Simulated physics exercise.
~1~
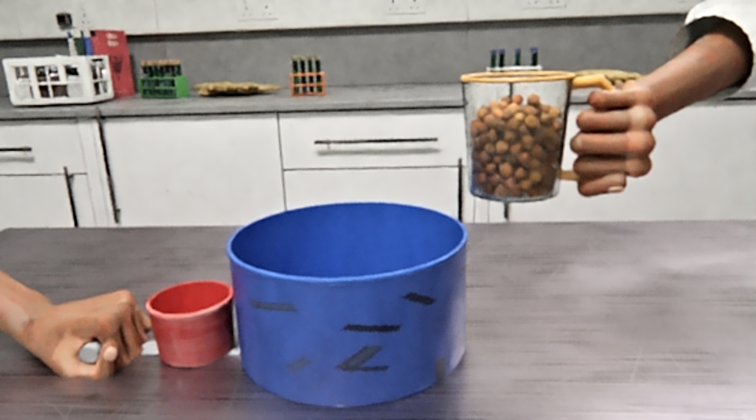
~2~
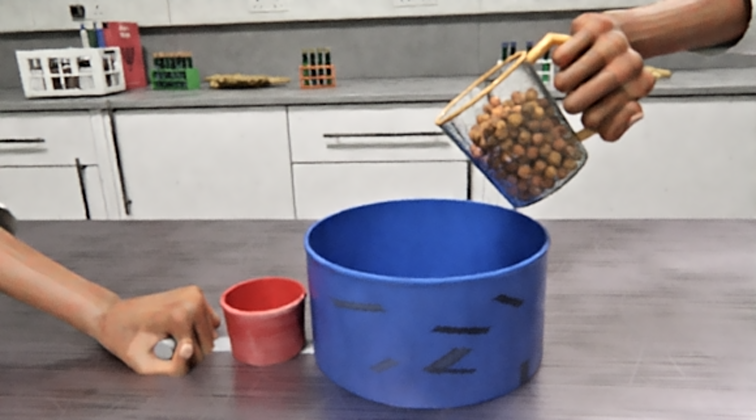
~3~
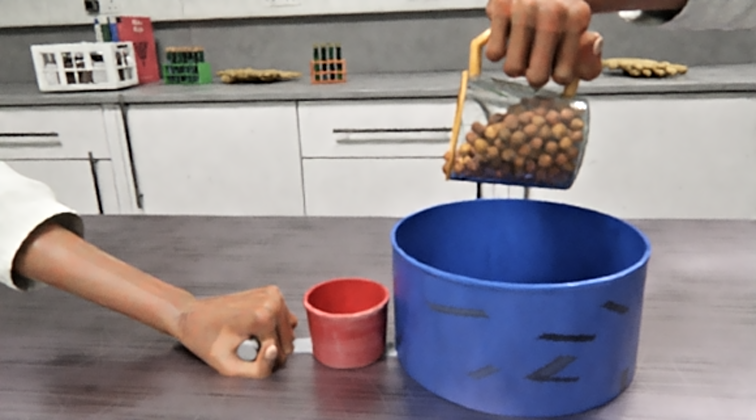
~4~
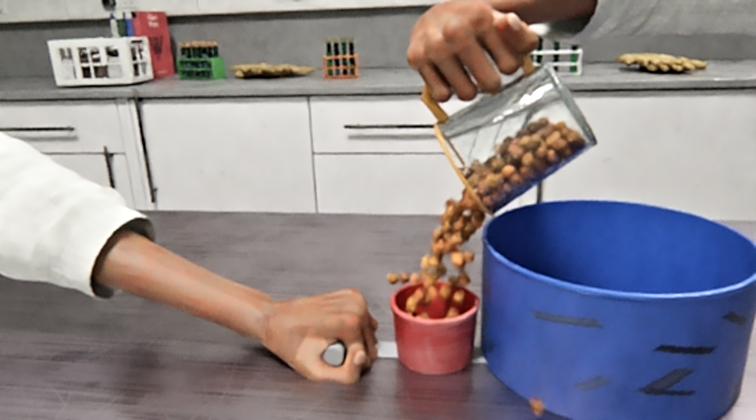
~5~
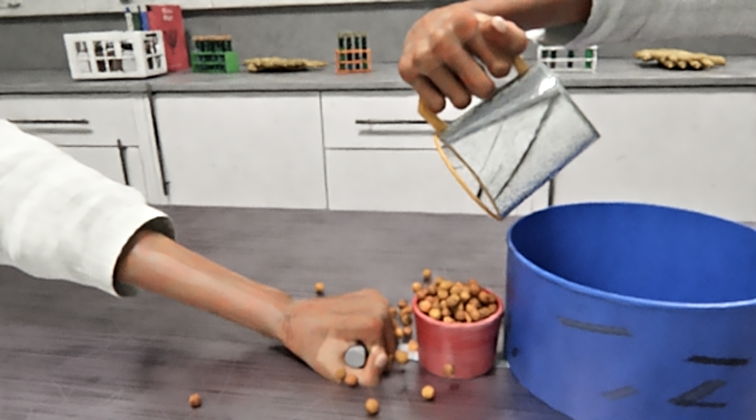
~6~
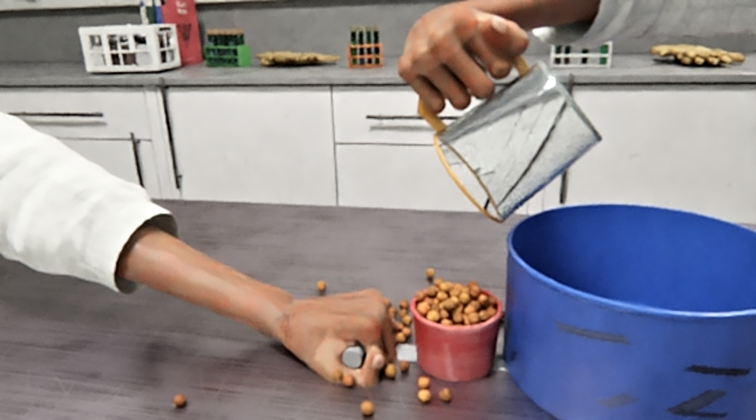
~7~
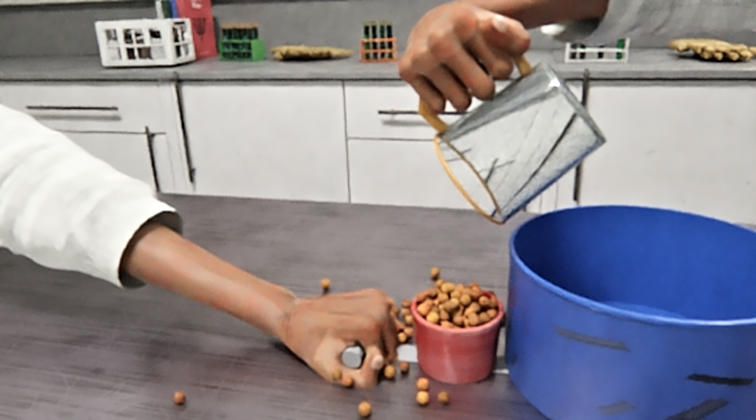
In this clip, one hand tips a clear cup of brown balls while another draws a red dish and blue pot to the right; the balls pour out, heaping the red dish and scattering around it on the table, leaving the cup empty.
